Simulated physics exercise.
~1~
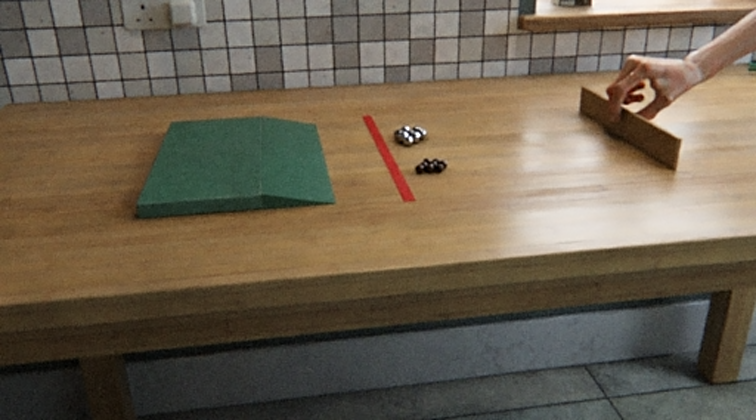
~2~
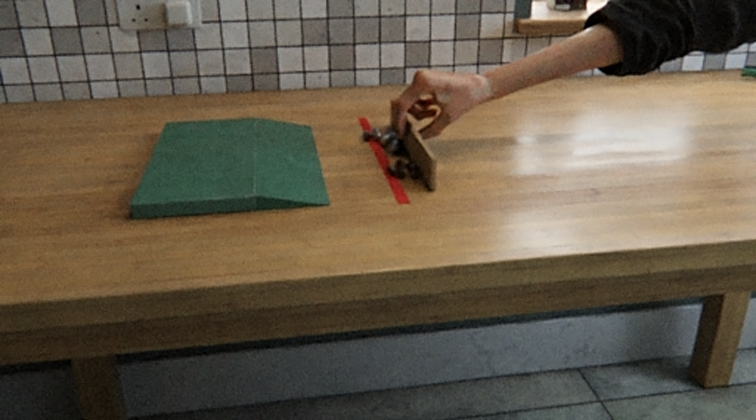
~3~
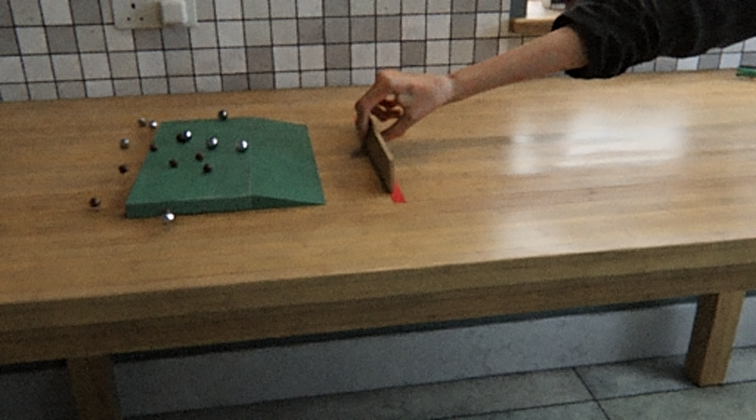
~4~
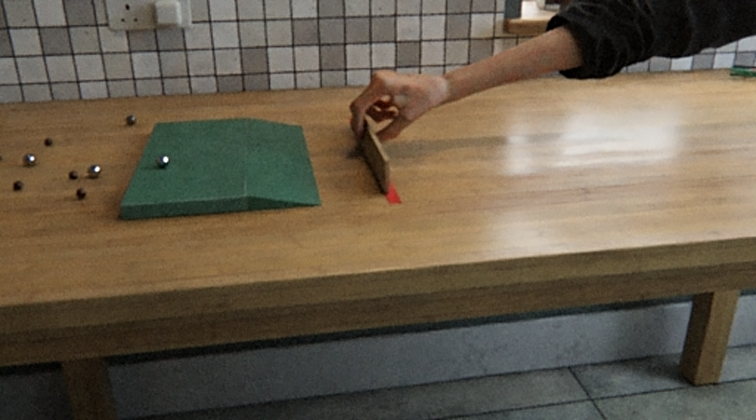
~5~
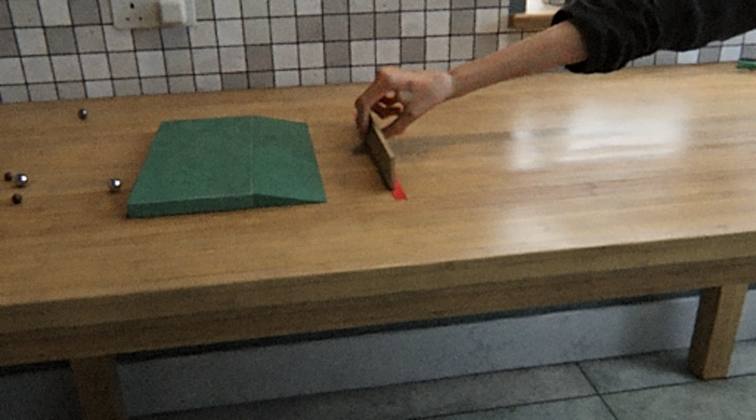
A hand sweeps a card left to the red tape, sending small balls over the green ramp.
